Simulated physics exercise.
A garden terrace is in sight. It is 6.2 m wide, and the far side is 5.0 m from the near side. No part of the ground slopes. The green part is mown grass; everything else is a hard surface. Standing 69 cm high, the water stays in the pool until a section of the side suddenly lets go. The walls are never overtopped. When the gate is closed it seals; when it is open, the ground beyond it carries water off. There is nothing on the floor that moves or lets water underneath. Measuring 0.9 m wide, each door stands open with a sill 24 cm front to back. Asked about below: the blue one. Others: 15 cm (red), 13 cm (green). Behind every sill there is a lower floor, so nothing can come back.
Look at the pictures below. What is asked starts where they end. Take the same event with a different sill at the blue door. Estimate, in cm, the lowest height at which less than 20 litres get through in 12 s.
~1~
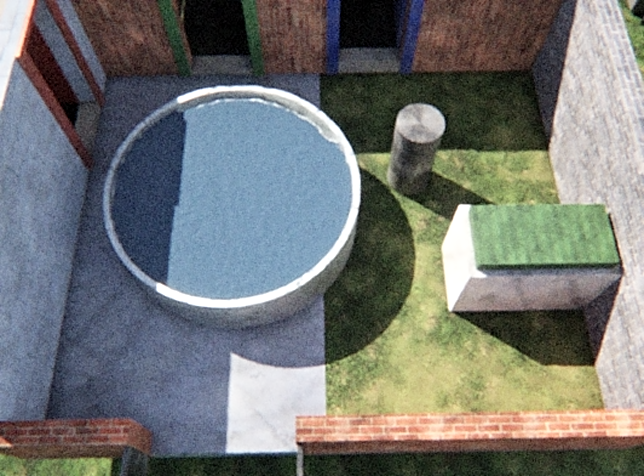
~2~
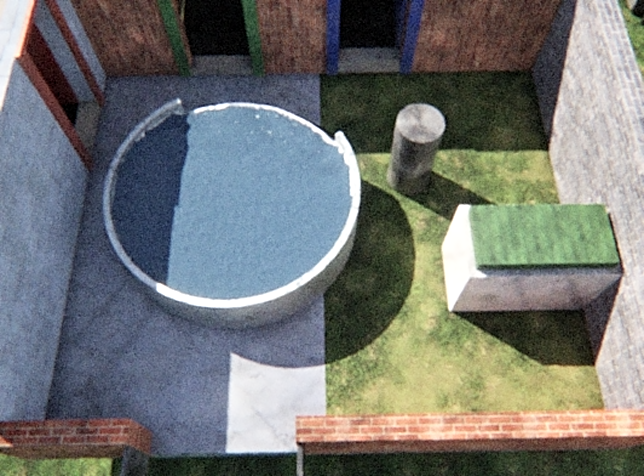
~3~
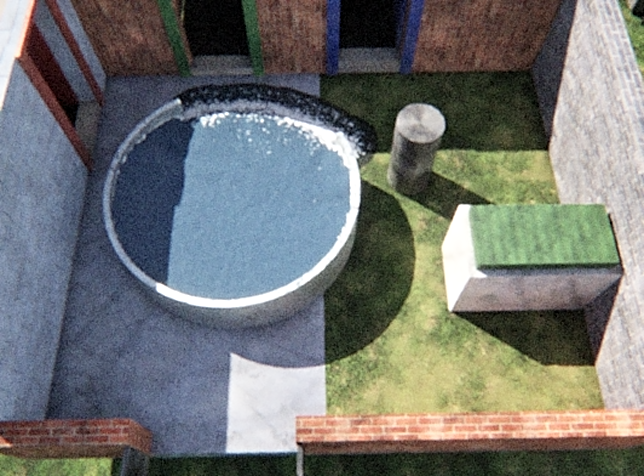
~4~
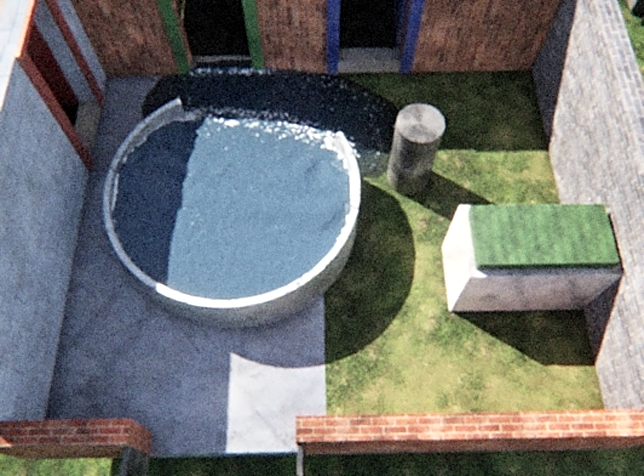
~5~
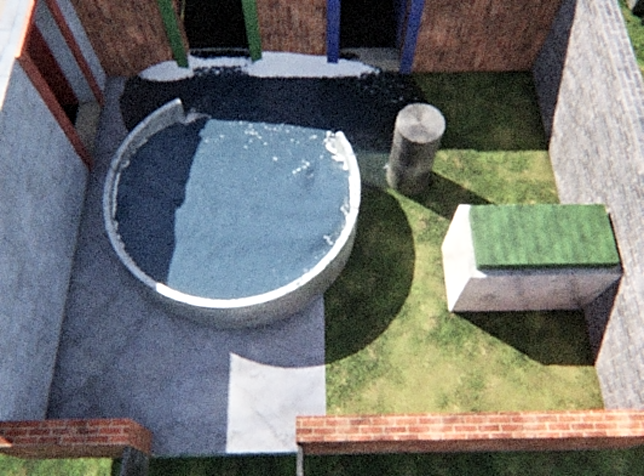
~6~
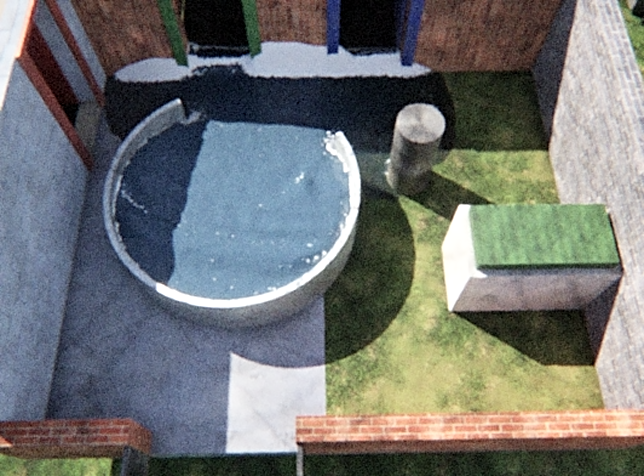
I would say 31 cm.
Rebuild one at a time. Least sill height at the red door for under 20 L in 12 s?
Red door, minimum about 17 cm.
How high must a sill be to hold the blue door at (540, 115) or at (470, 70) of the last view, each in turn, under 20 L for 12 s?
First place around 29 cm, second around 21 cm.
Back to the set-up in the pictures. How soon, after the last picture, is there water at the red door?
Red: 0.2 s.
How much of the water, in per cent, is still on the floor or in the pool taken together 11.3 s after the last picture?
Close to 76 in a hundred.
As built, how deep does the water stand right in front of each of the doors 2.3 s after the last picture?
The red door has 20 cm, the green door 29 cm and the blue door 26 cm.
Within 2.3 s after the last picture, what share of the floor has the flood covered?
Wet share: Around 55 %.
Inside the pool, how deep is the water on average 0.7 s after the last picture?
Close to 44 cm deep on average.
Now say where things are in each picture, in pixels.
The pool at (233, 189) is whole and still, 69 cm deep; the blue door at (374, 20) is dry, in the first frame.
Water pours out on the far side and has run 0.3 m, to a hidden place; about 8 cm deep outside, 69 cm at the back, in the second frame.
The gap is on the far side, the front 0.7 m out at (197, 91); the back of the pool holds 69 cm, in the third frame.
The front is at (391, 109), 1.2 m from the gap on the far side; 3.7 m2 of floor is wet, 69 cm left at the back, in the fourth frame.
Water pours out on the far side and has run 1.8 m, to (396, 72); about 10 cm deep outside, 69 cm at the back, in the fifth frame.
The front is at (433, 72), 2.2 m from the gap on the far side; 6.0 m2 of floor is wet, 68 cm left at the back; water is at the blue door at (374, 20), in the sixth frame.
Then, 0.7 s after the last picture water covers 30 % of the floor, deepest (55 cm) near (268, 80); 34 cm at the blue door, 16 litres in over its 24 cm sill.
Then, 2.3 s after the last picture water covers 55 % of the floor, deepest (42 cm) near (564, 245); 26 cm at the blue door, 66 litres in over its 24 cm sill.
Then, 11.3 s after the last picture water covers 95 % of the floor, deepest (15 cm) near (439, 425); 11 cm at the blue door, 69 litres in over its 24 cm sill.
At the blue door as built, the water peaked near 35 cm, 0.9 s after the last picture.
Run again over the same 12 s with other heights there, 41 litres in over 27.5 cm, 3 litres over 37.5 cm. The limit of 20 litres is kept from about 31 cm up.
